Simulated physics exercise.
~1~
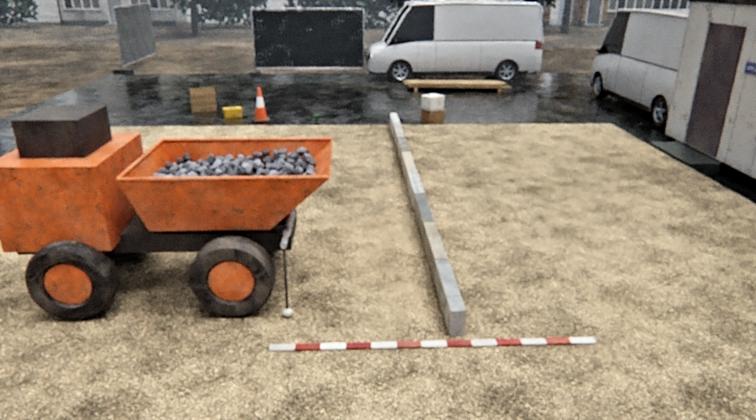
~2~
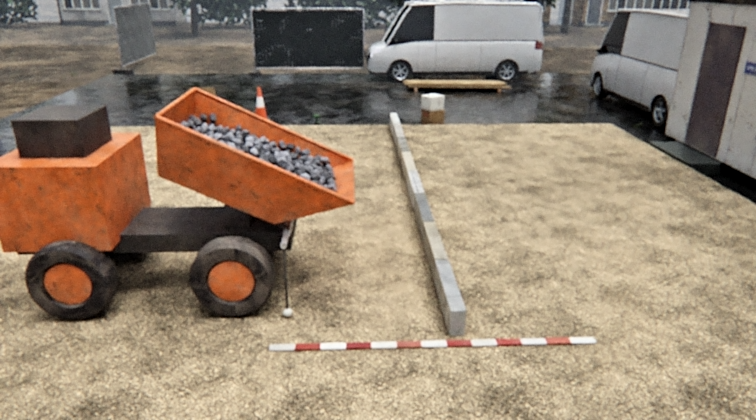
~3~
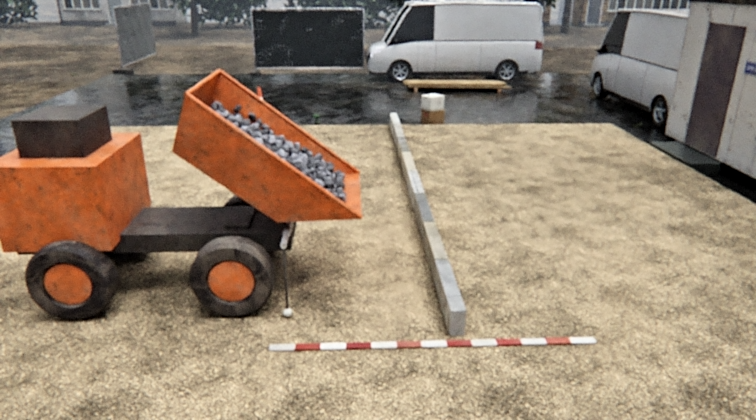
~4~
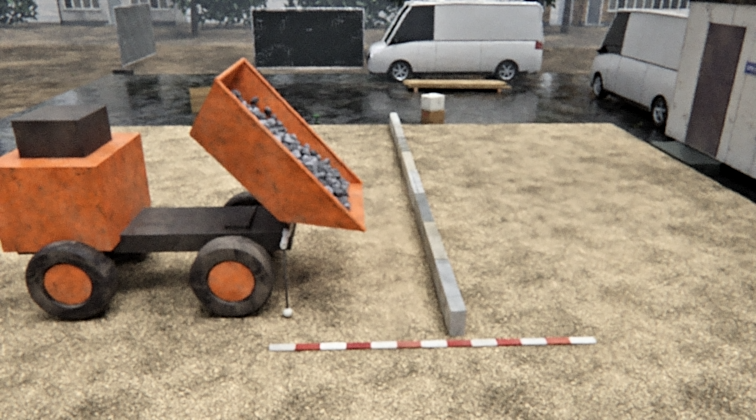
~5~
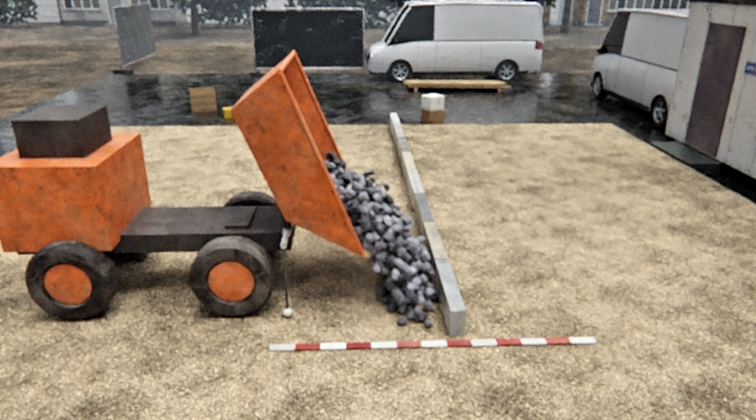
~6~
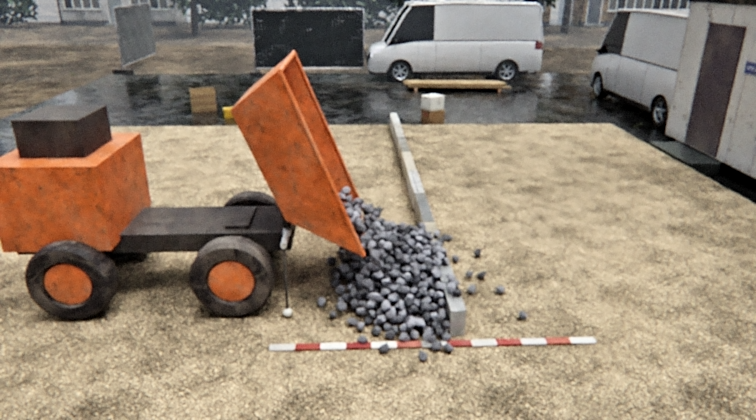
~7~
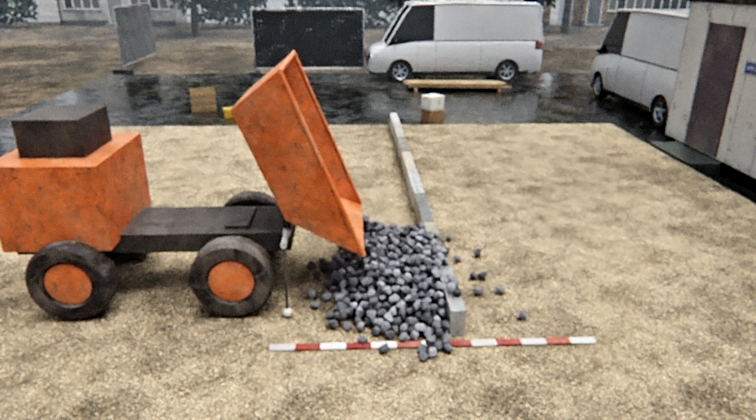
On a sandy yard, an orange dumper tips grey stones into a heap against a kerb.
